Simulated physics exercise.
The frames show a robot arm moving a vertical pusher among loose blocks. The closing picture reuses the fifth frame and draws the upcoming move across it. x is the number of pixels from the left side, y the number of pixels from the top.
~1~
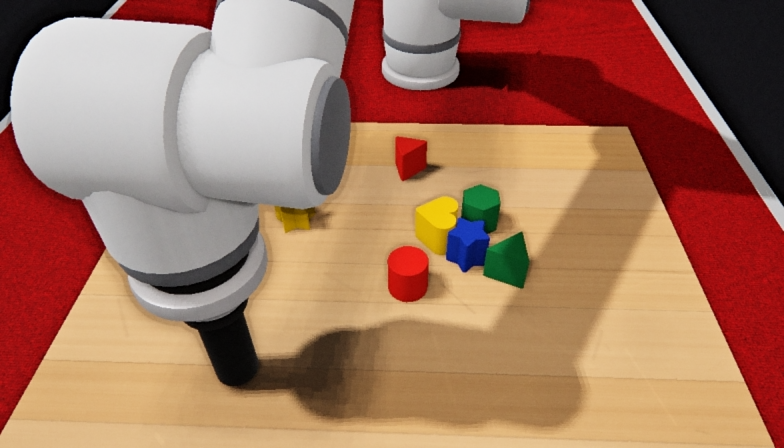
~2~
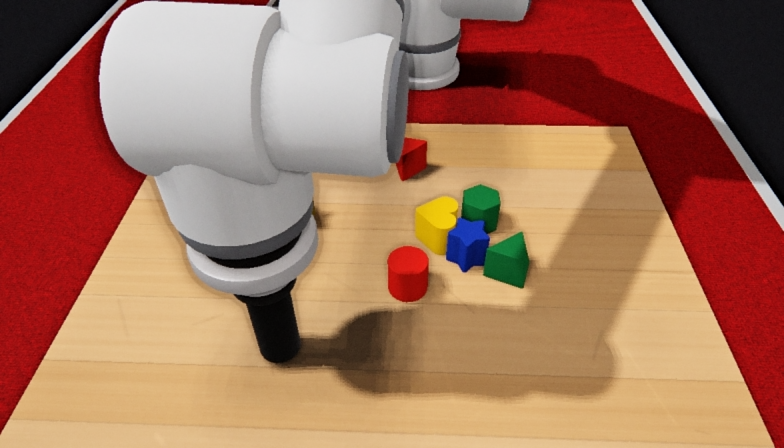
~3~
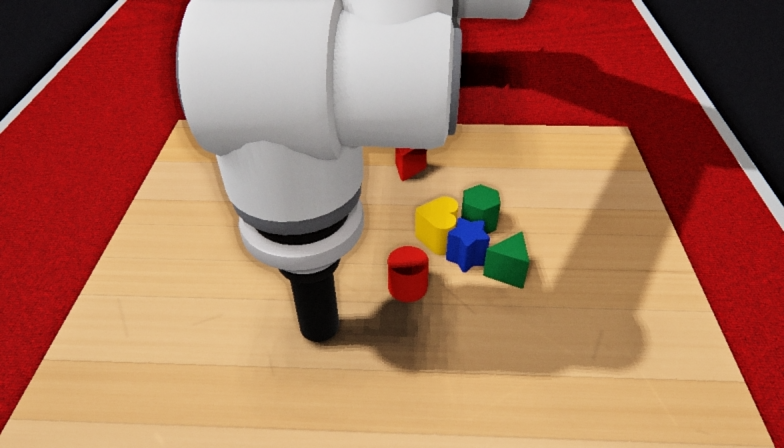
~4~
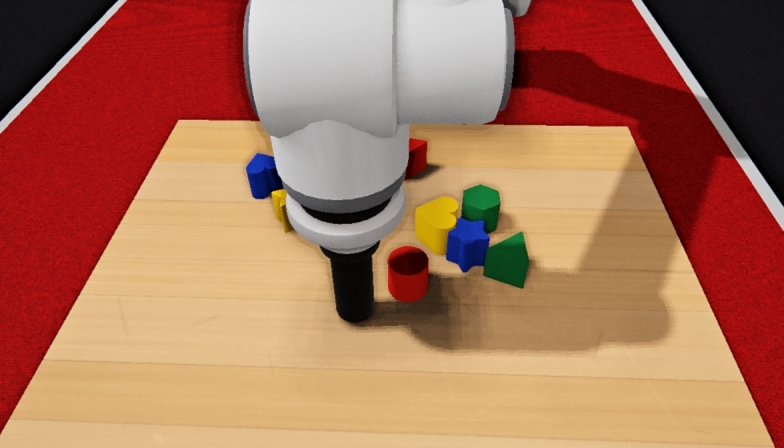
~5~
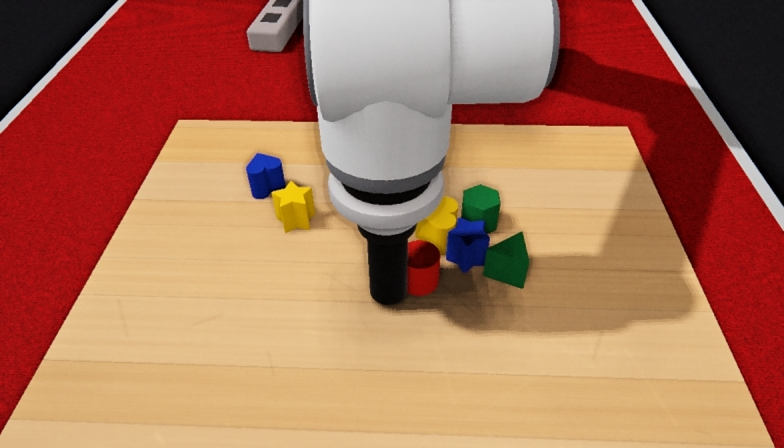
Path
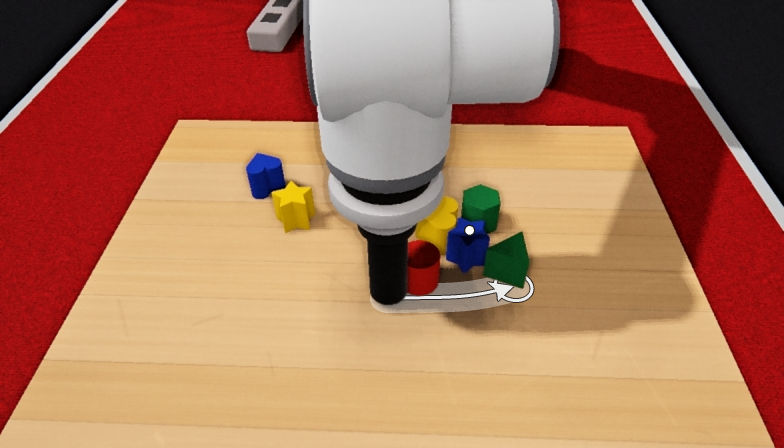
A robot arm moves its black pusher right across the board and nudges the red cylinder.
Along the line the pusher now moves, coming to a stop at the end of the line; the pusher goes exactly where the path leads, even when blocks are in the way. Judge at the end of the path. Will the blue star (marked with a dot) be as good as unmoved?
No
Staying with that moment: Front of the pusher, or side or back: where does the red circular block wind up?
When the path ends, it will lie beside or behind the pusher.
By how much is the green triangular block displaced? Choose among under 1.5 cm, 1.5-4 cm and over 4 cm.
The displacement of the green triangular block is 1.5-4 cm.
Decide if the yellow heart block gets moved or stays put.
At the end of the path, the yellow heart block remains in its old spot.
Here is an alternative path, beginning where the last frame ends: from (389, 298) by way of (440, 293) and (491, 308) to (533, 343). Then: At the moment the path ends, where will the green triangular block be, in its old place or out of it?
Here the green triangular block stays on its spot.
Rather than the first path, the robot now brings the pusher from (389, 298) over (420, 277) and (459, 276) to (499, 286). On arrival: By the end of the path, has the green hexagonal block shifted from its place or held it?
Here the green hexagonal block moves off its spot.
Path on the board, from (389, 298) by way of (453, 297) to (514, 286); the dot is on the blue star.
The first path, step by step. One third of the way, pusher (434, 290); red circular block (446, 243); blue star (473, 227).
Two thirds of the way, pusher (475, 288); red circular block (455, 241); blue star (478, 223).
At the end, pusher (515, 279); red circular block (455, 241); yellow heart block in place; blue star (478, 223); green triangular block (527, 237).
